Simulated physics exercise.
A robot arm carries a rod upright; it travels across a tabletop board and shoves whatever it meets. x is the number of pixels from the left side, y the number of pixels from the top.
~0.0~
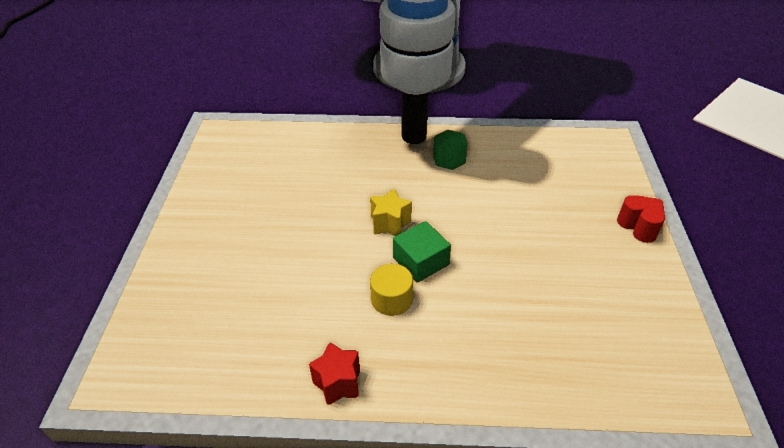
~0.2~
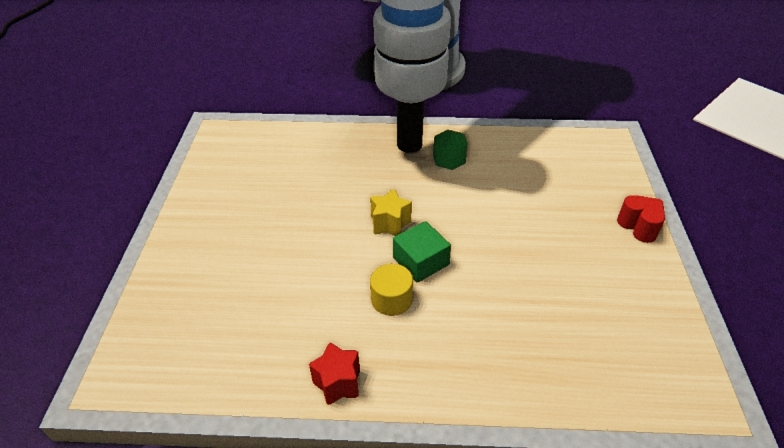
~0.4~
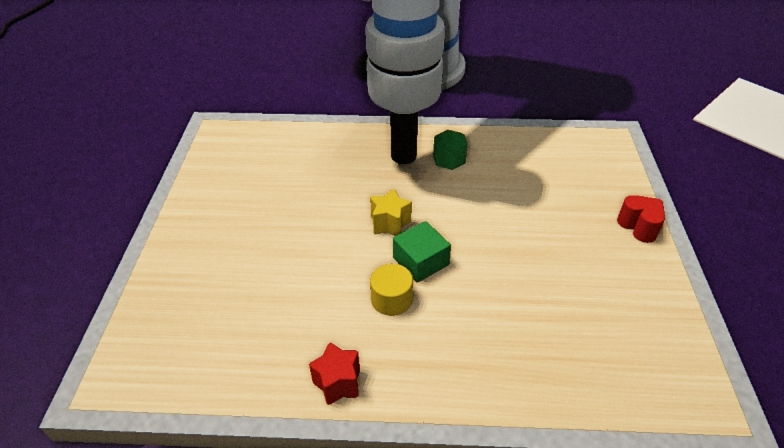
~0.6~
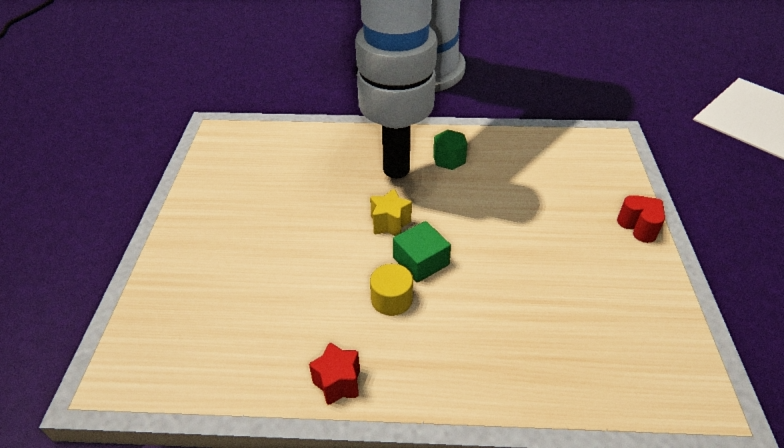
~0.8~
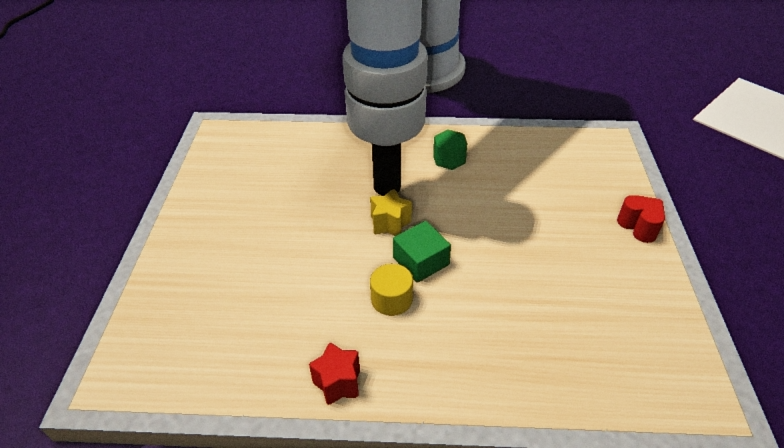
A pale wooden board with a grey rim lies on a purple surface, seen from above and in front by a camera that stays still. A yellow star, green block and yellow disc sit near the middle, with a dark green piece behind, a red heart at right and a red star in front. A grey robot arm moves its black rod forward and slightly left, up to the yellow star, while the pieces stay put.
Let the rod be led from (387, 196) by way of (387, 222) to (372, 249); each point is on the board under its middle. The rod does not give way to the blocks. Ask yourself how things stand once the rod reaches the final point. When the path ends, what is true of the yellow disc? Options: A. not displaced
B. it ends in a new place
(A)
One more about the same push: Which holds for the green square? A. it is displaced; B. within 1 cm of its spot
(A)
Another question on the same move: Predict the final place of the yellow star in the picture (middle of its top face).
About (388, 249).
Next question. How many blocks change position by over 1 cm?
It should be two.
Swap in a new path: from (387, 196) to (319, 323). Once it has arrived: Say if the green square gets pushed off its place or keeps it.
It moves.
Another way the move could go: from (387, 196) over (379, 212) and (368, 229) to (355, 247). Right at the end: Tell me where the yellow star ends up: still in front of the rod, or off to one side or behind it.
The block lies off to the side or behind.
On the path given first. Halfway along, rod (387, 214); yellow star (392, 224), turned 15° clockwise; green square (423, 243).
At the end, rod (372, 240); yellow star (388, 249); yellow disc in place; green square (431, 254), turned 30° anticlockwise.
